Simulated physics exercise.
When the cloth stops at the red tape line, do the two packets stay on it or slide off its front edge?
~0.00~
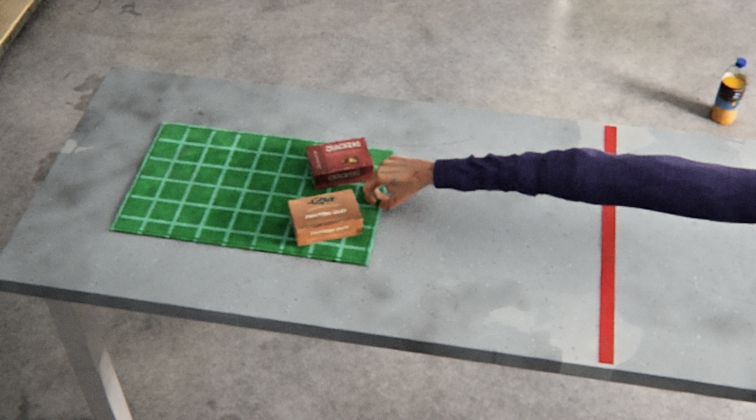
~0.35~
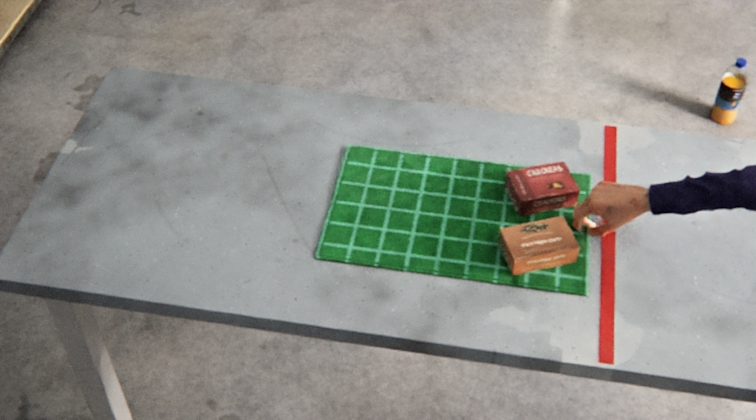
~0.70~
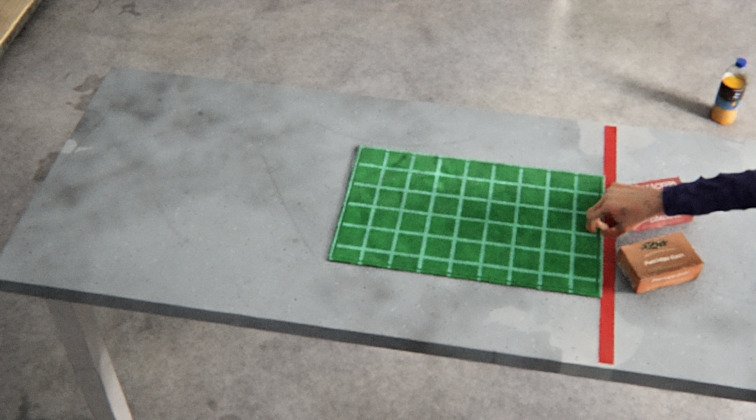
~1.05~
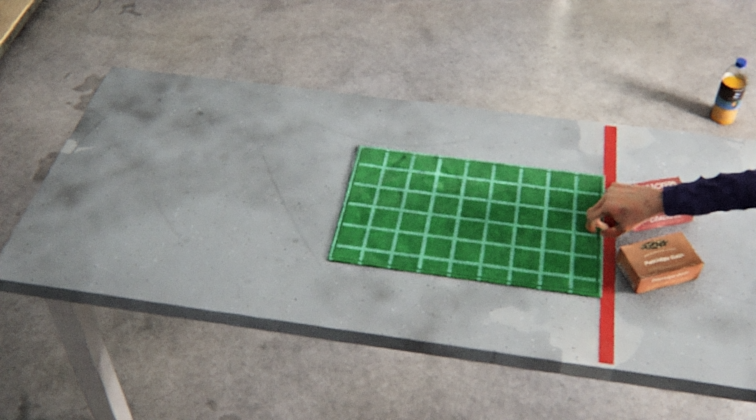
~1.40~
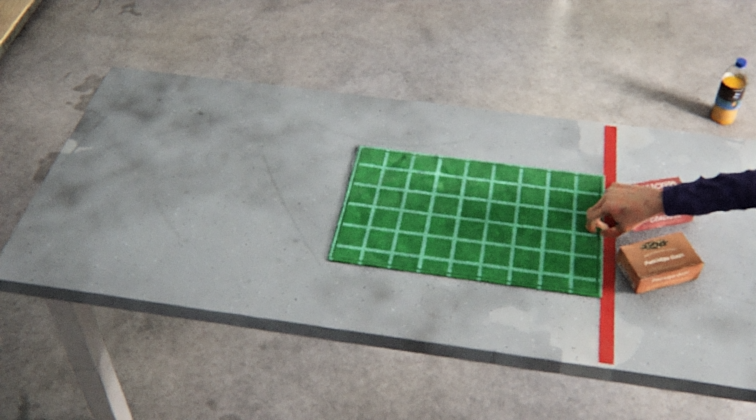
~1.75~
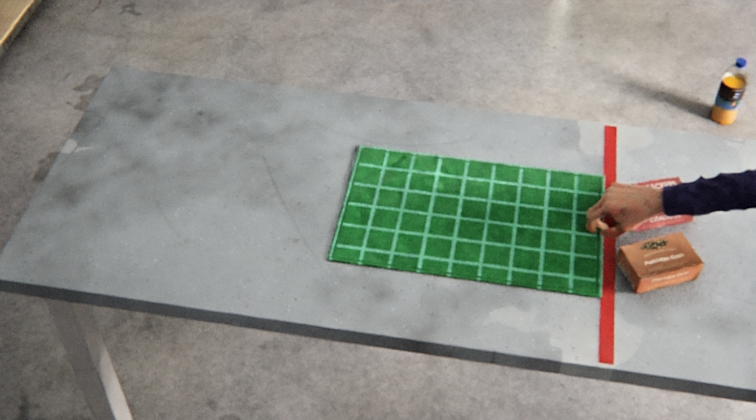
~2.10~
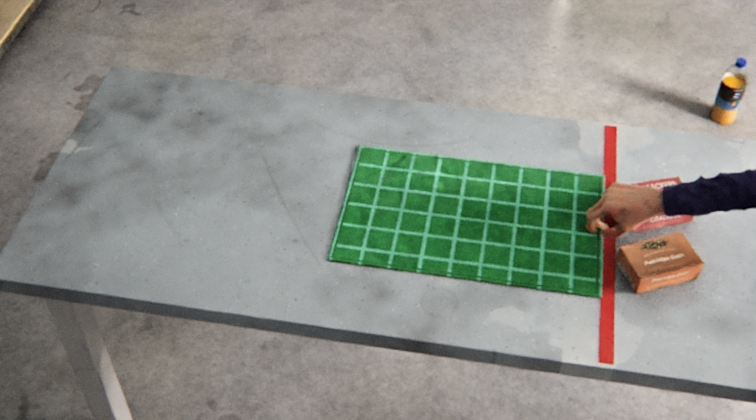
Both the red packet and the orange packet slide off the front edge of the cloth and end up on the bench past the red tape.
